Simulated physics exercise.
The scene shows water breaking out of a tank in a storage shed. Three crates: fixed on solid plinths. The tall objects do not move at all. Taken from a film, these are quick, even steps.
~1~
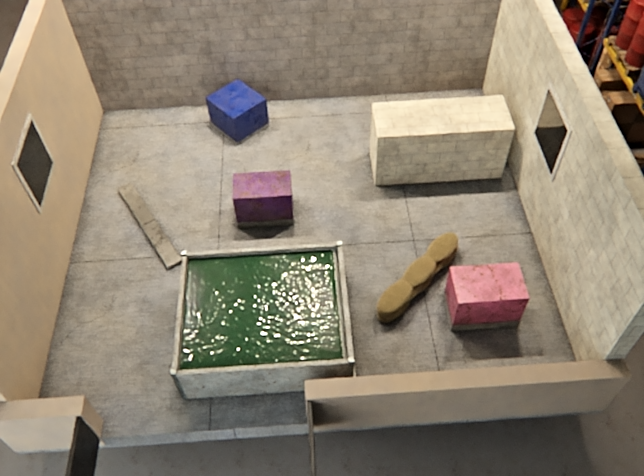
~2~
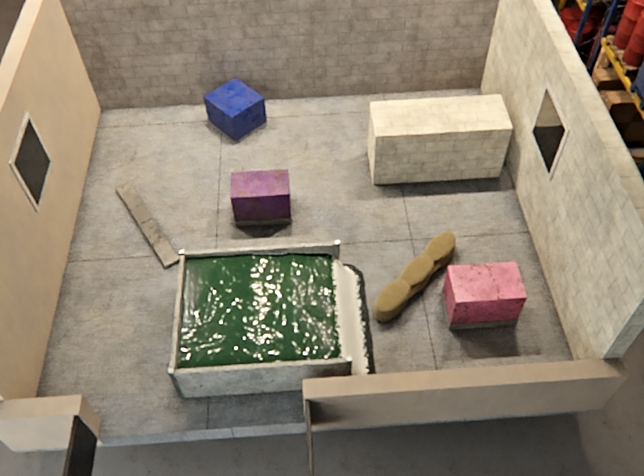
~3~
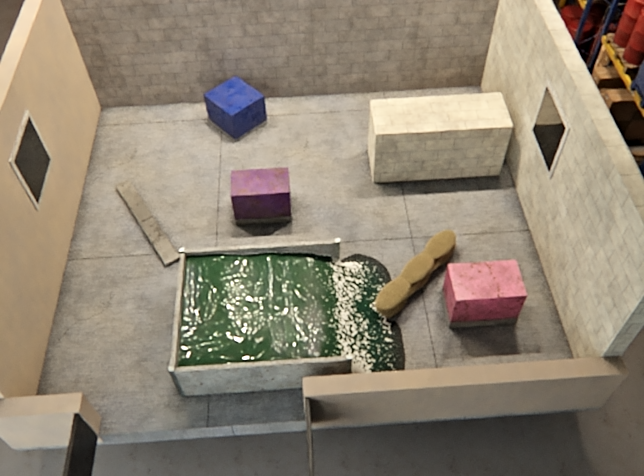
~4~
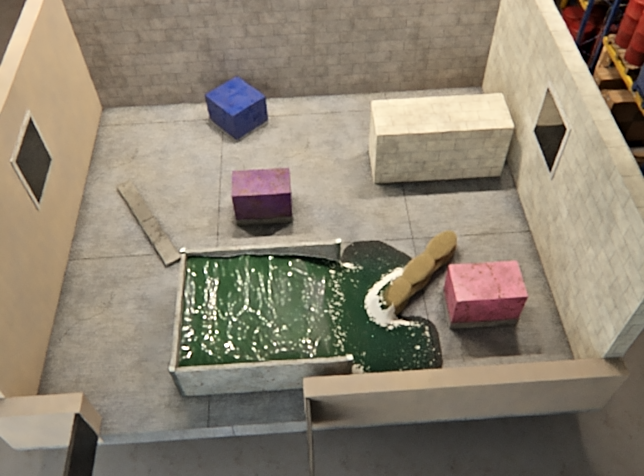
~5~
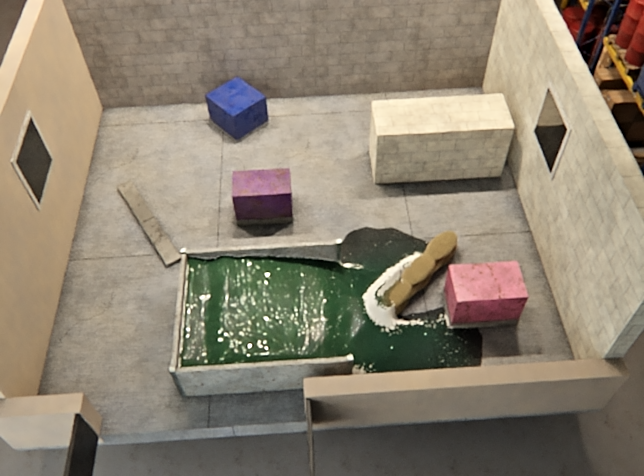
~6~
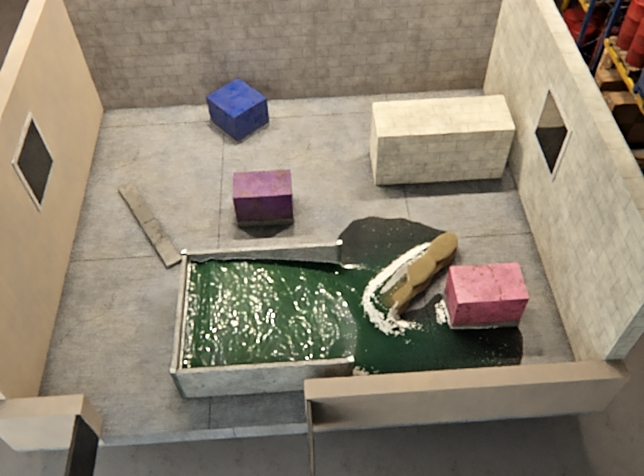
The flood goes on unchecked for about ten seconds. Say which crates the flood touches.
Most likely the purple crate gets water on it; most likely the blue crate gets water on it; most likely the pink crate gets water on it.
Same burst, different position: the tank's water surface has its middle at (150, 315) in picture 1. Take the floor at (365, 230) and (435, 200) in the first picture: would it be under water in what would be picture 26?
Submerged, then submerged.
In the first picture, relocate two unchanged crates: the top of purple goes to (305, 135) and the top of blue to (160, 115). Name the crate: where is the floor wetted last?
Crate marked blue.
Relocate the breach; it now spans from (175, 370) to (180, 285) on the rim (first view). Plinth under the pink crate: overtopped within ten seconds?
As it turns out, the pink one stays unwetted.
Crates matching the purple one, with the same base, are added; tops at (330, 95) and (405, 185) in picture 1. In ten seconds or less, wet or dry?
In the listed order, the first crate remains untouched while the second gets reached.
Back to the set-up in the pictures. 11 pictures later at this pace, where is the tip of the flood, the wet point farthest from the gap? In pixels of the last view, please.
My pick would be pixel (497, 138).
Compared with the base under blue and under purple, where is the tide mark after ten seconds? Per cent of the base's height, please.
Taking them in the order asked, 260 percent and 150 percent.
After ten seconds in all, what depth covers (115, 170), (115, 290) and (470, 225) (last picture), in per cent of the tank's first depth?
Going place by place: 8 %, 2 % and 10 %.
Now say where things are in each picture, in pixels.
The first frame shows still water in the open tank at (263, 307).
In the second frame, the front is at (342, 268), out from the gap at (341, 316).
In the third frame, water pours out at (341, 316) and has run to (366, 261).
In the fourth frame, the front is at (394, 253), out from the gap at (341, 317).
In the fifth frame, water pours out at (342, 318) and has run to a hidden place.
In the sixth frame, the front is at (515, 340), out from the gap at (342, 319).
A moment on, water covers 20 % of the floor; the purple crate not reached, the blue crate not reached, the pink crate water round its plinth.
Next, water covers 30 % of the floor; the purple crate not reached, the blue crate not reached, the pink crate water round its plinth.
Then, water covers 45 % of the floor; the purple crate water round its plinth, the blue crate water round its plinth, the pink crate water round its plinth.
Later, water covers 70 % of the floor; the purple crate water round its plinth, the blue crate water round its plinth, the pink crate water round its plinth.
In the end, water covers 90 % of the floor; the purple crate was topped, the blue crate was topped, the pink crate was topped.
